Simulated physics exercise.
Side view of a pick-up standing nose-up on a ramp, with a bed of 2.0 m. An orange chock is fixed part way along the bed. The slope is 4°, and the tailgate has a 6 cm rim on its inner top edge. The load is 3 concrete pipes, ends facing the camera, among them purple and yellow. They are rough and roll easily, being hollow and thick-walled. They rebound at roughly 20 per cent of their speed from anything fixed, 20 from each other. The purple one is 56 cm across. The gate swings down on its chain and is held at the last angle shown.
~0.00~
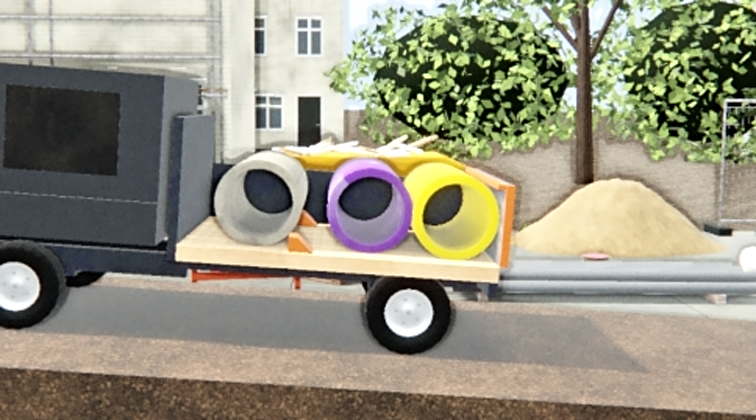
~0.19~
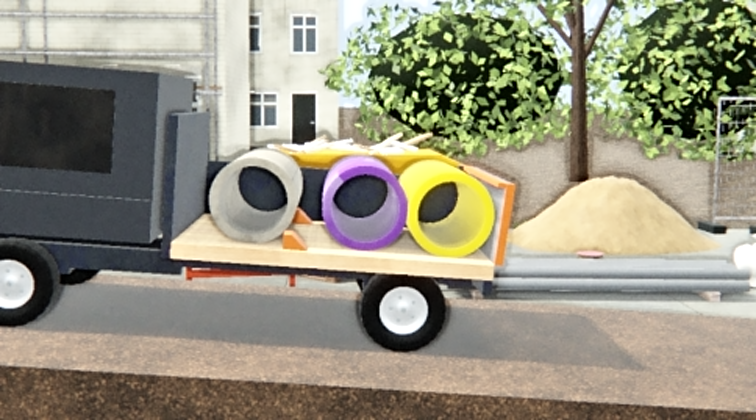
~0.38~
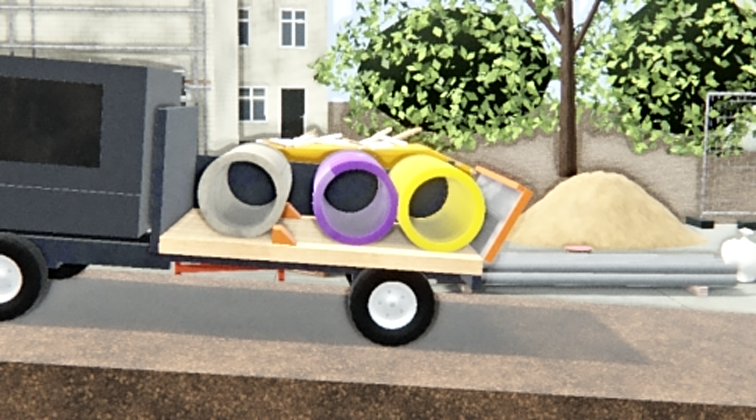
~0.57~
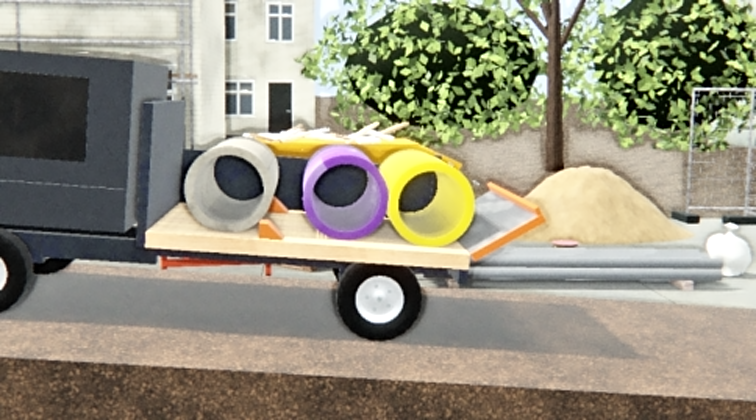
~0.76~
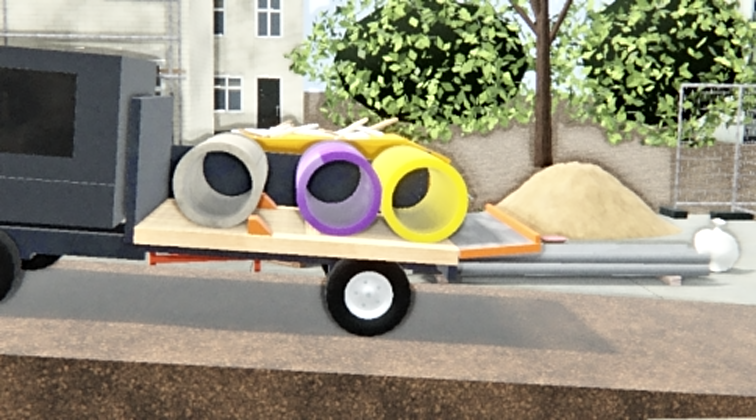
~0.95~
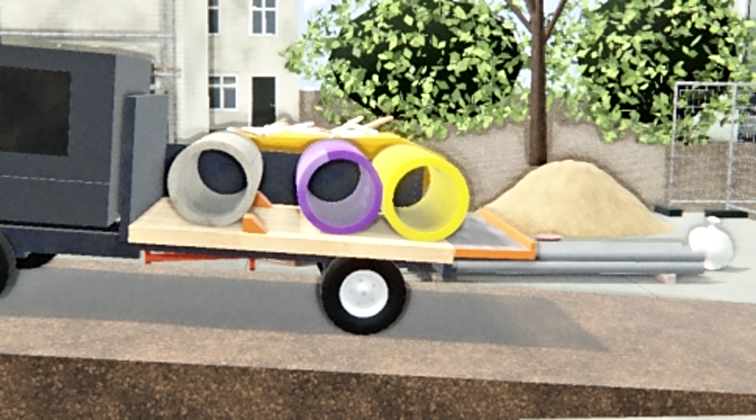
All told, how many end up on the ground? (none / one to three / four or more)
It is none; here the count comes to 0.
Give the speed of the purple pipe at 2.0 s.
Near 0.4 m/s.
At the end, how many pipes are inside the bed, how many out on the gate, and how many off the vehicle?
In that order: 2, 1, 0.
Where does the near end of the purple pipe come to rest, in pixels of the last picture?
Around (418, 199).
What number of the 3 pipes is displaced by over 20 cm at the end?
In all, 2.
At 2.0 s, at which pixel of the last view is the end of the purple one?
Near (398, 198).
Then, 2.0 s in, purple is on the bed, 35 cm short of the hinge, rolling right; yellow is on the gate, 20 cm past the hinge, rolling right; 0 gone off the back.
In the end (3.4 s), purple is on the bed, 25 cm short of the hinge; yellow is on the gate, 30 cm past the hinge; 0 gone off the back.
